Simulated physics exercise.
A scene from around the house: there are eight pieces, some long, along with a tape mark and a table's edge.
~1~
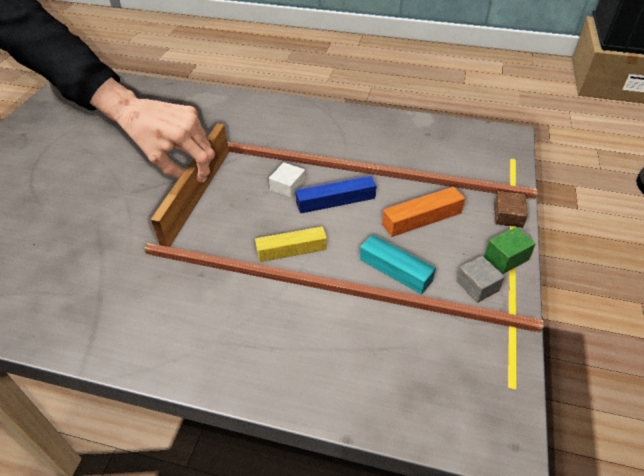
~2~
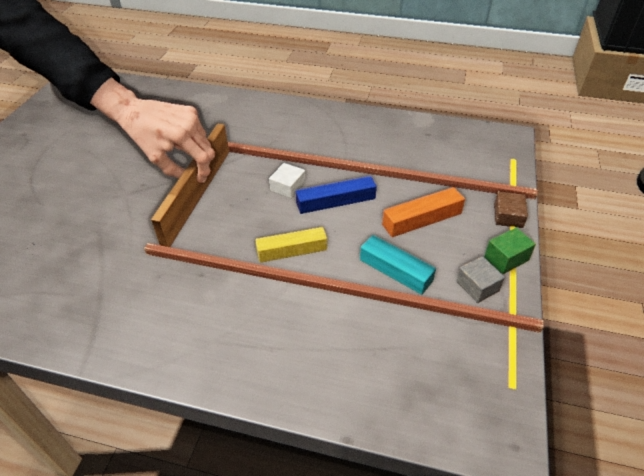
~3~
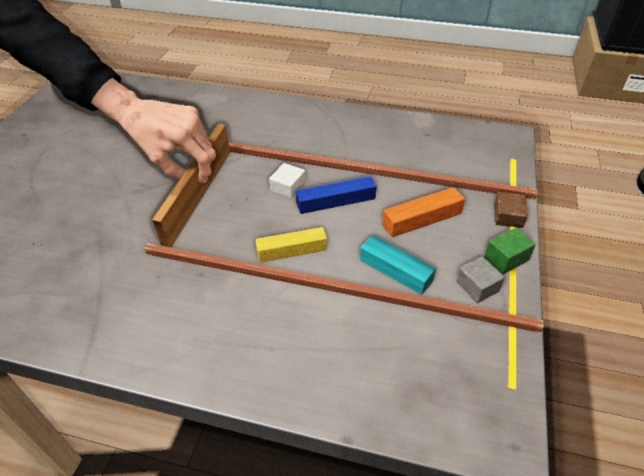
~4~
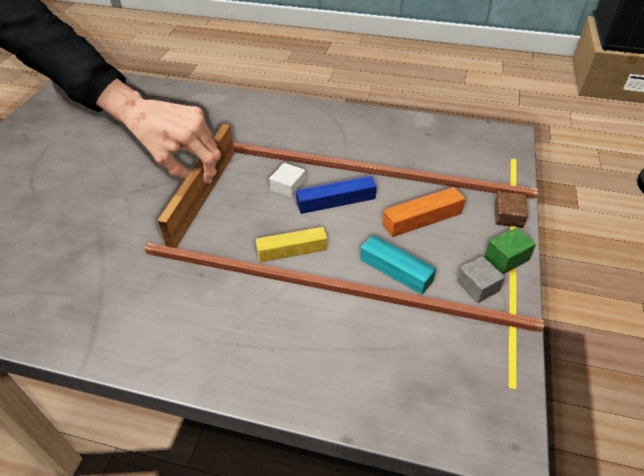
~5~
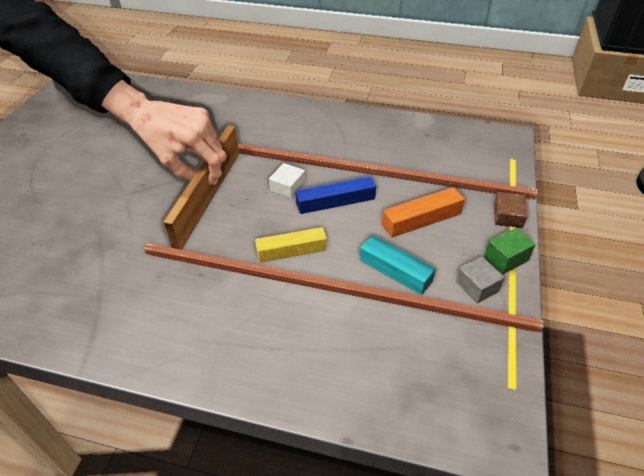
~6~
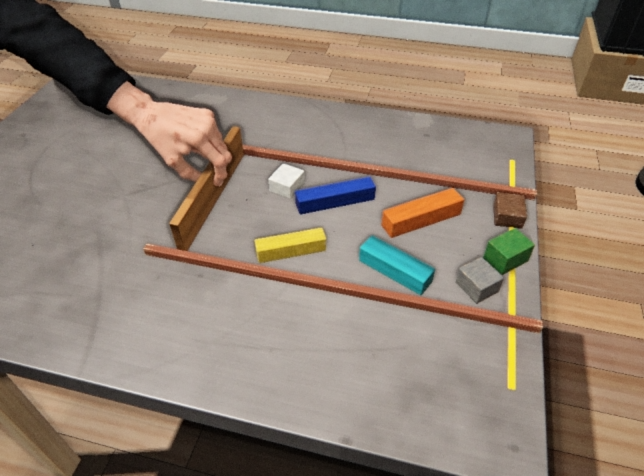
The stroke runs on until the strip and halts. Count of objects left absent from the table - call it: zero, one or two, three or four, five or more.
My call is five or more.
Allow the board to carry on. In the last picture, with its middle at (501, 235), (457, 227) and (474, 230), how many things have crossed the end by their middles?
Going through the three positions, you'd get 5, 1 and 1.
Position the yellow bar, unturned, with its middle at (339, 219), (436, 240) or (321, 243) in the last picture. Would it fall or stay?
At each spot in turn it topples down, topples down and topples down.
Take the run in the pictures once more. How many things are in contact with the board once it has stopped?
Contact count: 2.
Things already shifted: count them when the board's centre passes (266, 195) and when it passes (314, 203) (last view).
At first I count 1, and then 3.
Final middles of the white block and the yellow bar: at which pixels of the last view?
Taking them in turn, first comes (528, 204), then (523, 277).
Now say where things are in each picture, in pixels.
The first frame shows brown block (510, 209); green block (509, 250); grey block (480, 279); board (195, 182); tape (513, 251).
The second frame shows green block (510, 251); white block (288, 180).
The third frame shows grey block (480, 279); turquoise stick (397, 264).
The fourth frame shows brown block (511, 210); yellow bar (292, 245).
The fifth frame shows green block (509, 251); board (206, 184).
The sixth frame shows brown block (510, 210); green block (509, 251); grey block (479, 280); board (211, 185); tape (512, 252).
Early on, none off yet; brown block at rest near (510, 210); green block at rest near (509, 251); grey block at rest near (479, 280).
A while later, none off yet; brown block leaning well over near (552, 236); green block travelled a little near (520, 245); grey block travelled about its own width near (510, 269).
Finally, the number that fall off is five or more; lost, blue stick, turquoise stick, orange bar, grey block, green block and brown block.
